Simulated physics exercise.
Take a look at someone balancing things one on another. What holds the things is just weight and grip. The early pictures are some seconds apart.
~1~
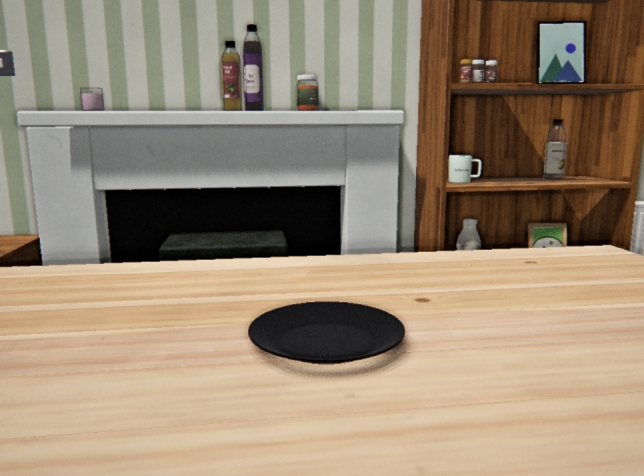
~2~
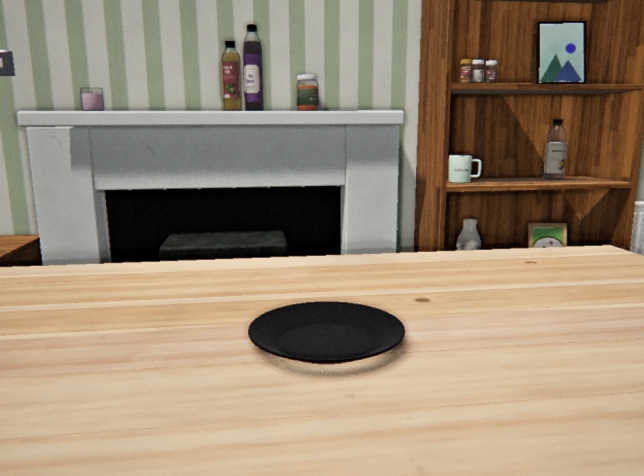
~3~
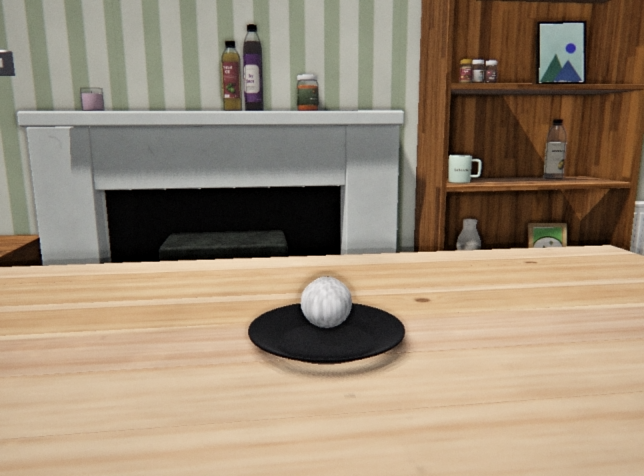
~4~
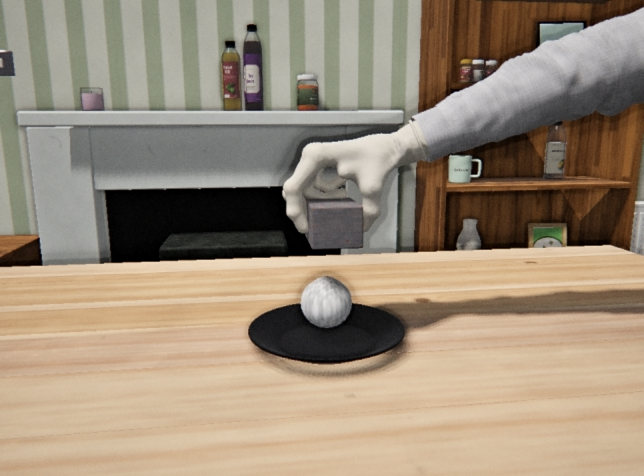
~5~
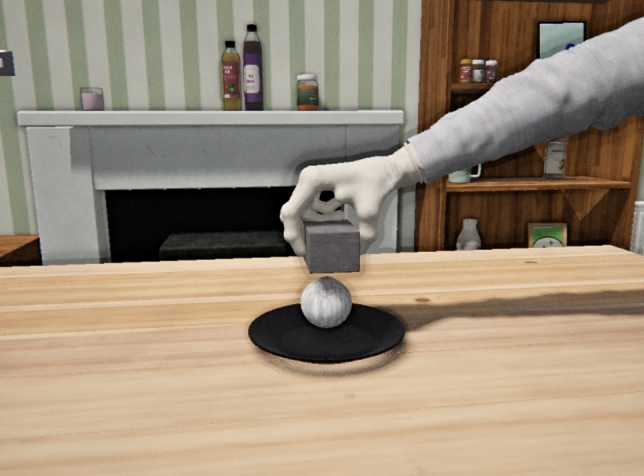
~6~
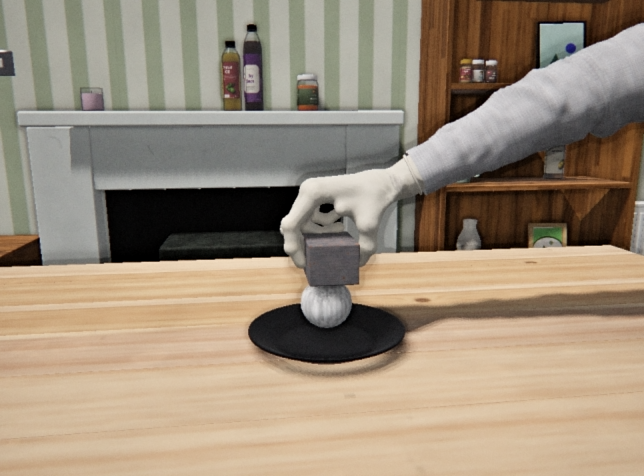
A gloved hand lowering a grey block onto a pale ball that appeared on a black plate on a wooden table.
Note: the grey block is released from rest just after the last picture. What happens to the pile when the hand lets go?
The build does not stay upright.
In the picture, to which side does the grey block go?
To the right.
Then, 0.40 s on from there, grey block turned 44° from how it was put near (358, 267).
Then, 0.50 s on from there, grey block now fallen.
Then, 0.60 s on from there, things are still on the move.
Then, 0.70 s on from there, as before.
In the end, fallen, grey block; the other 2 unmoved. At the end, from the last picture's camera, grey block near (448, 319). The pile comes apart.
